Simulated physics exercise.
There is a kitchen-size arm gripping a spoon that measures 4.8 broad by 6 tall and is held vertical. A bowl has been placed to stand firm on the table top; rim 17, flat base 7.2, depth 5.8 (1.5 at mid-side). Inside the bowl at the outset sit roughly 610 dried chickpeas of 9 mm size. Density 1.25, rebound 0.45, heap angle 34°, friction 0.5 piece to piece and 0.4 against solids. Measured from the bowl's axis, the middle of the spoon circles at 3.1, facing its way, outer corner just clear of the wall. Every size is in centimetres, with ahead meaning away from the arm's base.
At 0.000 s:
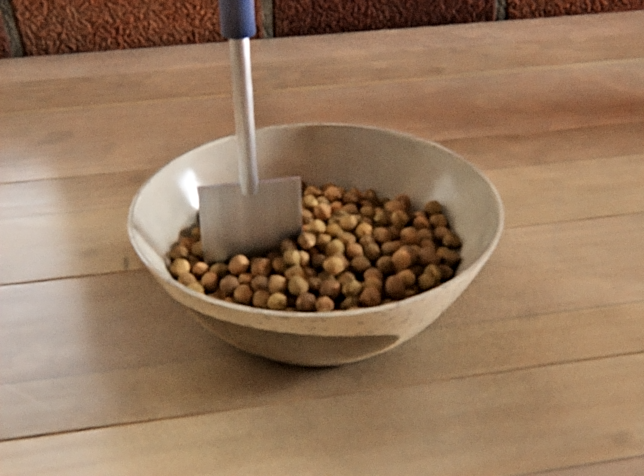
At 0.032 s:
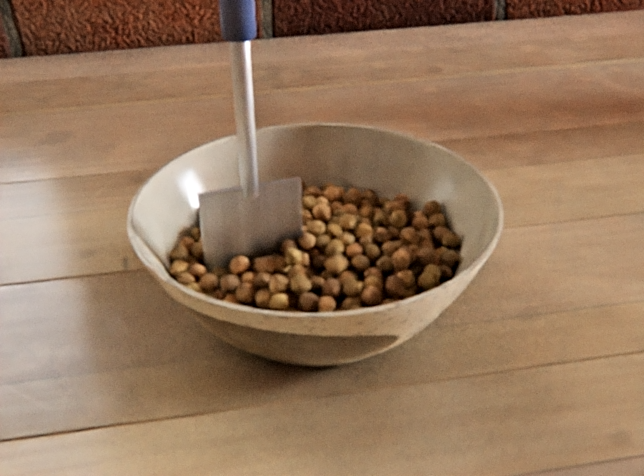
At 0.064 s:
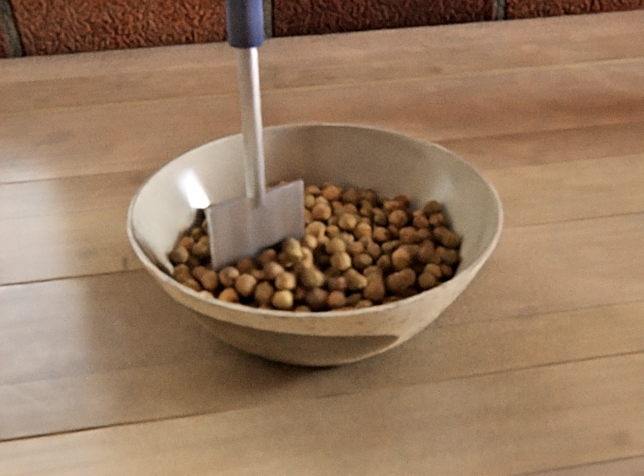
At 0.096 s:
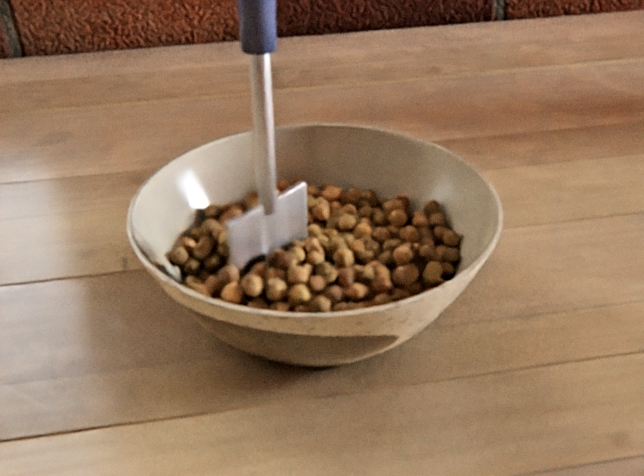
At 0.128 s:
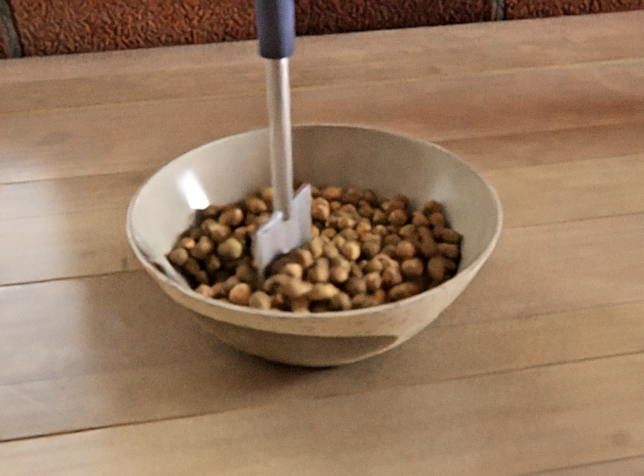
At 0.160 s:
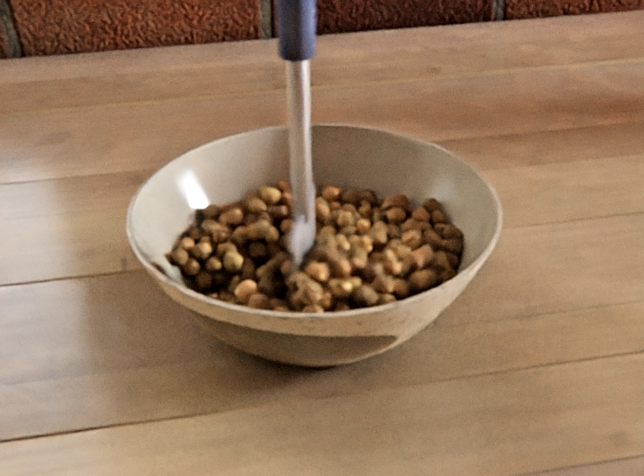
At the start, a flat metal blade on a blue-handled rod stands upright at the left side of a pale bowl of chickpeas on a wooden table. It then moves slowly rightward through them, turning until its blade appears edge-on near the middle, while nearby chickpeas shift around it.
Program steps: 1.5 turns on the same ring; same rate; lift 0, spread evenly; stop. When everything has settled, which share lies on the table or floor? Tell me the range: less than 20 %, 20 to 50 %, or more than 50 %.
It falls in the range less than 20 %.
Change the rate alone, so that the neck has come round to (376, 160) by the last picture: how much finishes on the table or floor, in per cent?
About 45 %.
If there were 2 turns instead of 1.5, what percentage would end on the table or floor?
Then some 15 per cent.
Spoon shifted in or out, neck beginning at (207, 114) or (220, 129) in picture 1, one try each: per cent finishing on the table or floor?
Close to 15 and 20 in a hundred.
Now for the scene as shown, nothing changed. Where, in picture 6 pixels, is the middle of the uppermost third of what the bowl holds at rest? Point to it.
Roughly at pixel (374, 202).
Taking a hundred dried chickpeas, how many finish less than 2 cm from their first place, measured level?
5 %.
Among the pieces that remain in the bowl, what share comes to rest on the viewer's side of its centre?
Roughly 35 percent of it.
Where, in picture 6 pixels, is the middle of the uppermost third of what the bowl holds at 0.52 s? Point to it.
(277, 166), roughly.
After 0.52 s, 254° round, highest piece 8 above the table; 590 in the bowl, 16 on the table or floor, 7 in flight or on the tool.
After 0.89 s, 78° round, highest piece 7 above the table; 558 in the bowl, 49 on the table or floor, 6 in flight or on the tool.
After 1.27 s, 180° round, highest piece 6 above the table; 549 in the bowl, 63 on the table or floor, 1 in flight or on the tool.
After 1.97 s, 180° round, highest piece 6 above the table; 549 in the bowl, 64 on the table or floor.
At rest, 549 in the bowl, 64 on the table or floor. That is 10 % on the table or floor.
